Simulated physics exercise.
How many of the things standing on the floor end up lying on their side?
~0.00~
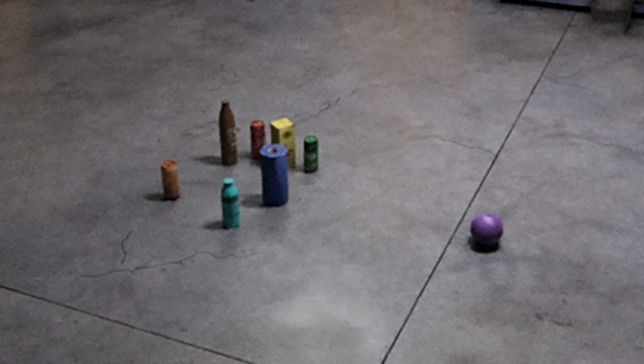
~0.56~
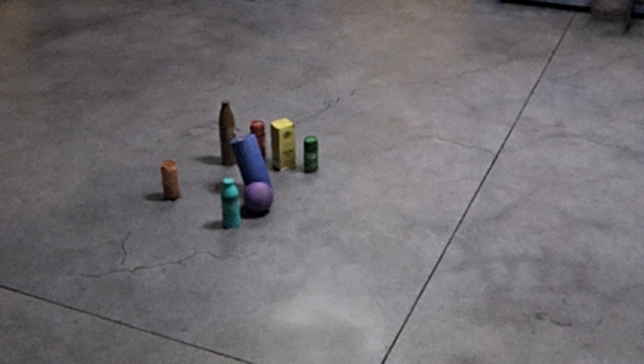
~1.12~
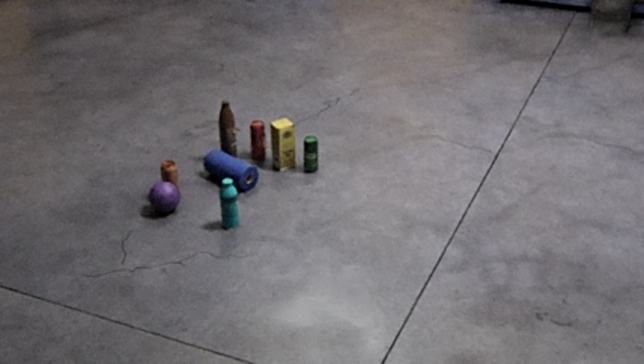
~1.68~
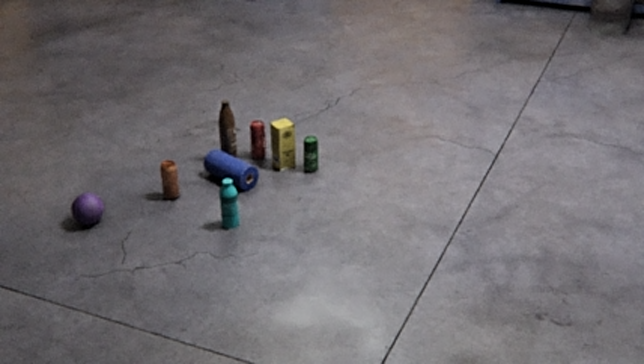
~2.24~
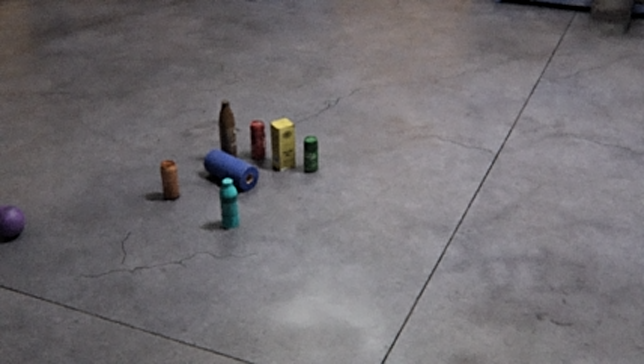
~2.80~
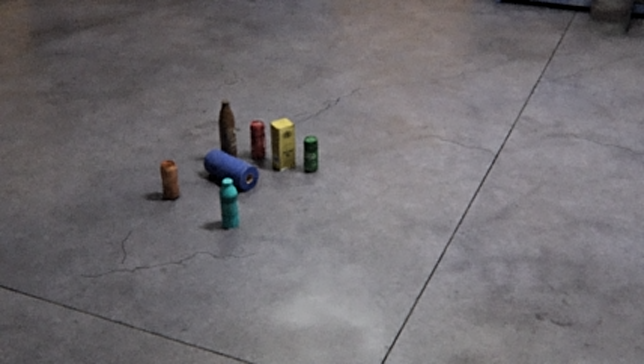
Only one does, the blue roll, which is knocked over when the purple ball strikes it.
On a grey concrete floor crossed by cracks and dark seams, seen from above at an angle, a small group of household things stands left of centre. A brown bottle, a red can, a yellow carton and a green can stand behind a blue roll, with an orange can to the left and a turquoise bottle in front. A purple ball rolls in from the right and strikes the blue roll, which leans left and topples onto its side. The ball carries on past the orange can and leaves at the left. The blue roll stays lying among the others, which remain upright.
